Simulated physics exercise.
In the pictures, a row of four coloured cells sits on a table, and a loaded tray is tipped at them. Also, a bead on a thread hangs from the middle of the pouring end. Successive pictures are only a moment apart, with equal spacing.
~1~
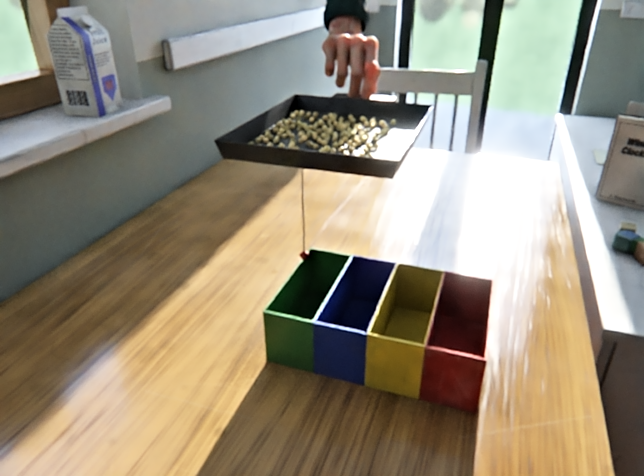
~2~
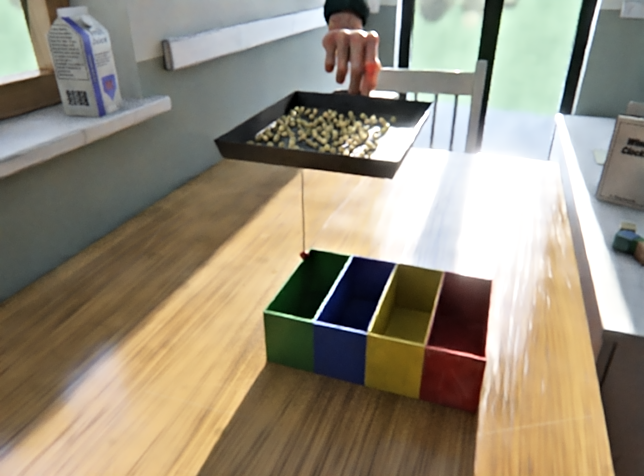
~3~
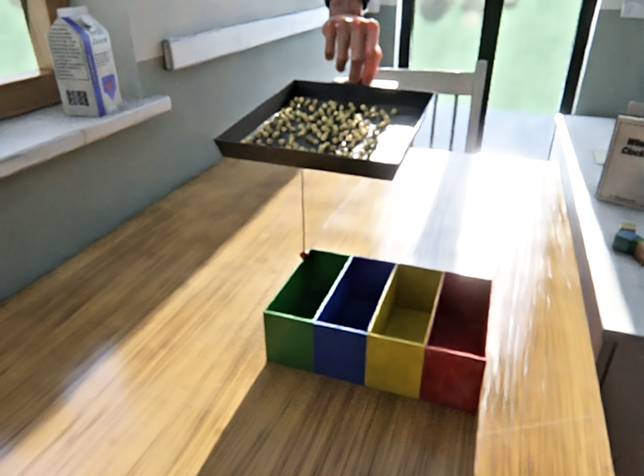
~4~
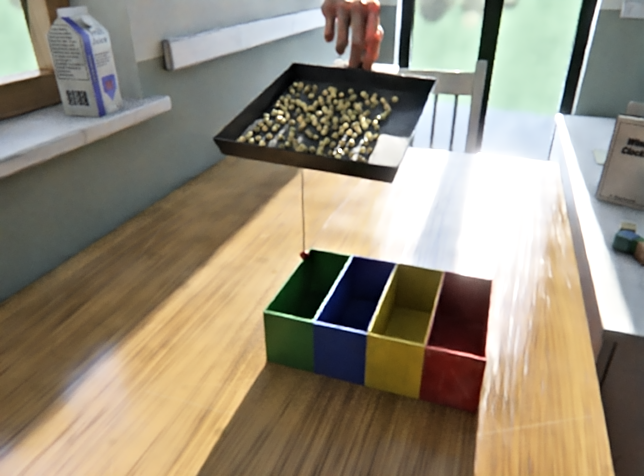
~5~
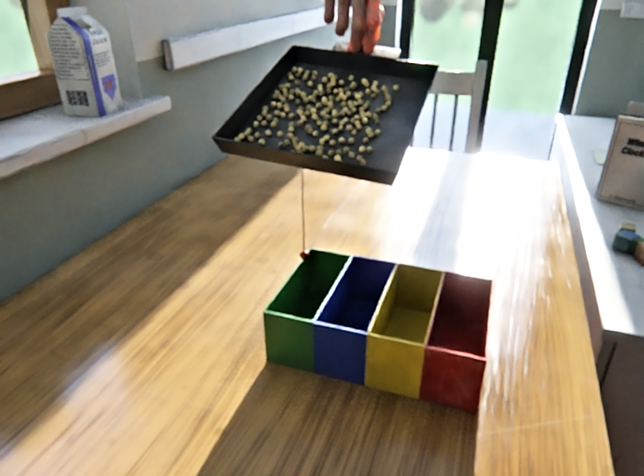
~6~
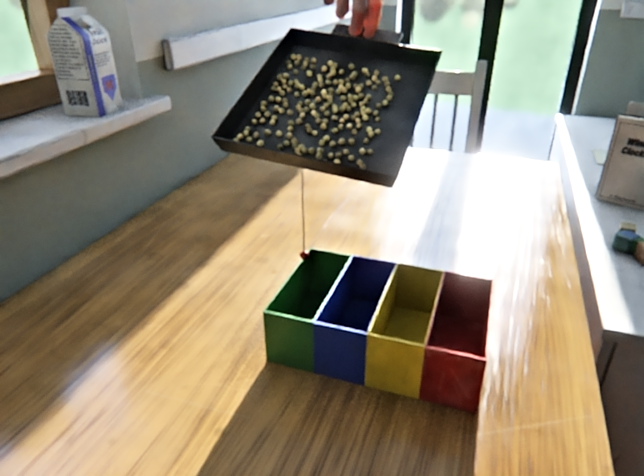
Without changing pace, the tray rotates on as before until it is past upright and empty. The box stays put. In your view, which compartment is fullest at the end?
Fullest: The blue compartment.
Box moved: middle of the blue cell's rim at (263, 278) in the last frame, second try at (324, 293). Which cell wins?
The cell in red first, yellow second.
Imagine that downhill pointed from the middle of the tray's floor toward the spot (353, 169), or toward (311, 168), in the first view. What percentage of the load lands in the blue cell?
That comes to 70 per cent the first time and 20 per cent the second.
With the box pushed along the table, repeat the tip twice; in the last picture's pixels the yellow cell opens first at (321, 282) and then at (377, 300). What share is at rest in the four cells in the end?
Close to 90 %, followed by close to 100 %.
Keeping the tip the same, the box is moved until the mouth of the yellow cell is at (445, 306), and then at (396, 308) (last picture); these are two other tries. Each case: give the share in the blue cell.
Trial 1 40%, trial 2 50%.
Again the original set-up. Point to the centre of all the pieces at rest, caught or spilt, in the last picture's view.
(349, 348).
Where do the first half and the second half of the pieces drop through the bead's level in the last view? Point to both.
Near (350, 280) to start, and near (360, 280) afterwards.
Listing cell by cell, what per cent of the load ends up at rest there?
Final shares - green cell 30 percent, blue cell 50 percent, yellow cell 20 percent, red cell 0 percent.
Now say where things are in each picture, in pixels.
The first frame shows corners of the pouring end at (221, 139) and (394, 158), level; middle of the load at (324, 135), soya beans; bead on its thread at (304, 255); green cell at (289, 337); blue cell at (340, 349); yellow cell at (394, 361); red cell at (452, 375).
The second frame shows corners of the pouring end at (221, 139) and (394, 159), level; middle of the load at (324, 134).
The third frame shows corners of the pouring end at (221, 138) and (394, 161), tipped barely, lowest at the right corner; middle of the load at (324, 128).
The fourth frame shows corners of the pouring end at (220, 136) and (394, 165), tipped a little, lowest at the right corner; middle of the load at (323, 121).
The fifth frame shows corners of the pouring end at (219, 135) and (393, 168), tipped clearly, lowest at the right corner; middle of the load at (323, 113).
The sixth frame shows corners of the pouring end at (218, 134) and (393, 172), tipped clearly, lowest at the right corner; middle of the load at (323, 109), nearly all on the move; green cell at (289, 337); blue cell at (340, 349); yellow cell at (394, 361); red cell at (452, 375).
Soon, tray tipped steeply; most on the tray; a small part falling or outside the box.
A while on, tray tipped past a quarter turn; about a third on the tray; about a quarter in the blue cell; a small part in the yellow cell; a small part in the green cell; about a quarter falling or outside the box.
Towards the end, tray tipped past a quarter turn; about half in the blue cell; about a quarter in the green cell; about a quarter in the yellow cell; a stray few falling or outside the box.
Finally, tray tipped past a quarter turn; about half in the blue cell; about a quarter in the green cell; about a quarter in the yellow cell; none in the red cell; a stray few outside the box.
